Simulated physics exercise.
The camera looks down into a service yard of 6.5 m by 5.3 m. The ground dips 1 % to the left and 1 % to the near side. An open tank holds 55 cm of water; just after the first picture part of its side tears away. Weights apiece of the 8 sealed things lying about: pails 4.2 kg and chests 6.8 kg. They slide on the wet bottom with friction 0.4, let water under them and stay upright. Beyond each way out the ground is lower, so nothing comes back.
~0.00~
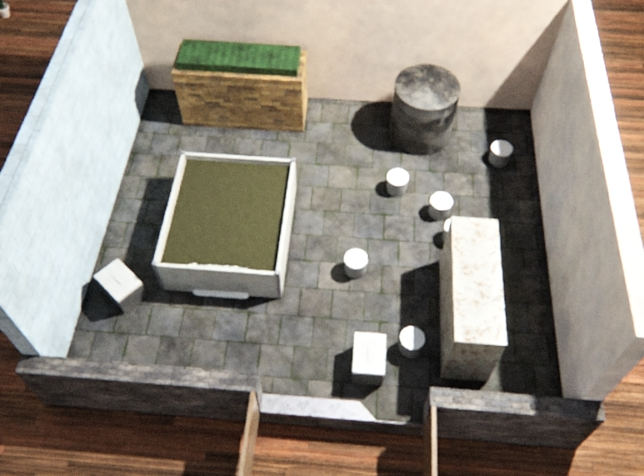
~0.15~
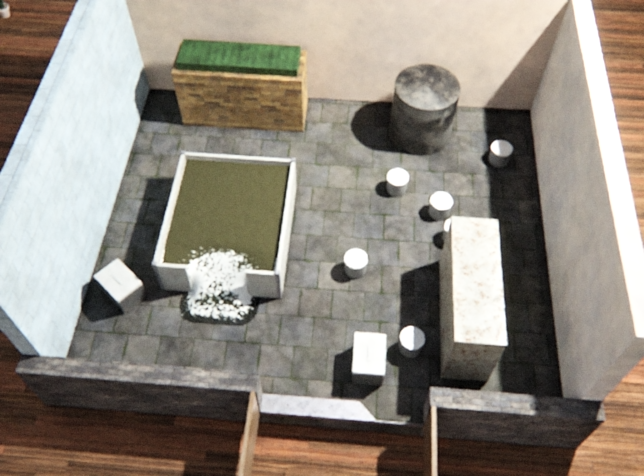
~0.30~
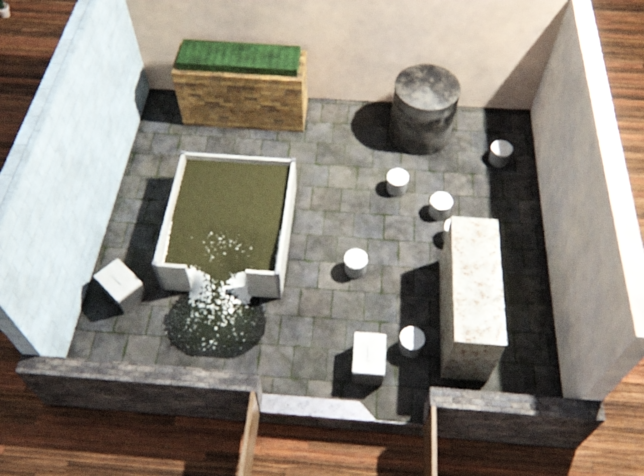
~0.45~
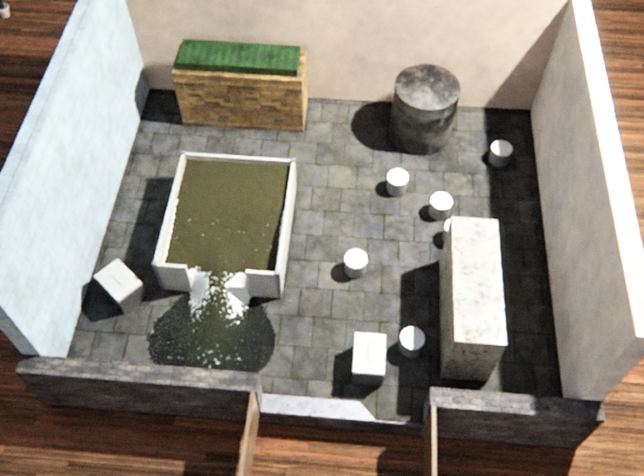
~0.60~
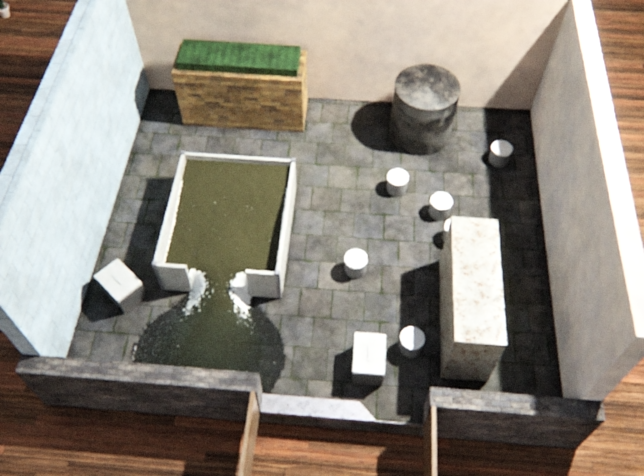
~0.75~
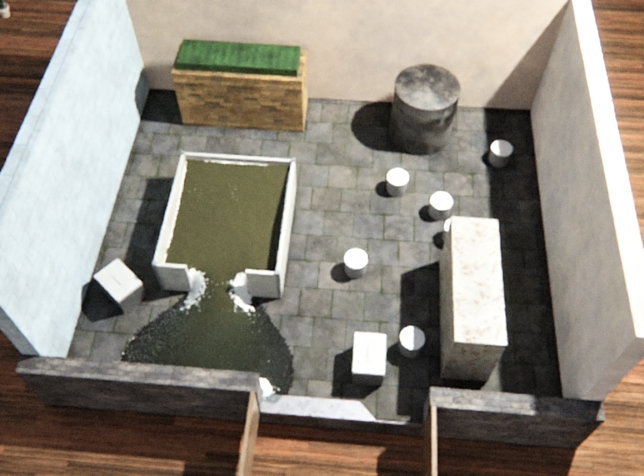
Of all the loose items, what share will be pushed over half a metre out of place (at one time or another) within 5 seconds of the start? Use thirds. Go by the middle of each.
It is between one and two thirds.
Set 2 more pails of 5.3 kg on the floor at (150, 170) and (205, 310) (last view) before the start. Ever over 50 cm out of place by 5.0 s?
In that order: More, over.
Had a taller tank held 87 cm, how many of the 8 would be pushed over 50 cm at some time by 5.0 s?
Then 3.
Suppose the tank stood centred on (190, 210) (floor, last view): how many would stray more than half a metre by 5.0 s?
In that case 2 of them.
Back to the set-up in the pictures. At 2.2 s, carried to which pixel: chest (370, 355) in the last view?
Near (403, 352).
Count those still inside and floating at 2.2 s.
At that moment 0.
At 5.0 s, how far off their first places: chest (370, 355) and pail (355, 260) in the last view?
In turn: 80 cm, 0 cm.
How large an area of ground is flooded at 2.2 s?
Some 10.0 m2.
After 1.1 s 0 of 8 are over 50 cm from their spots; 0 afloat.
After 2.2 s 0 of 8 are over 50 cm from their spots; 0 afloat.
After 3.5 s 3 of 8 are over 50 cm from their spots; 3 afloat.
After 5.0 s 3 of 8 are over 50 cm from their spots, and 3 have been at some point; 2 afloat.
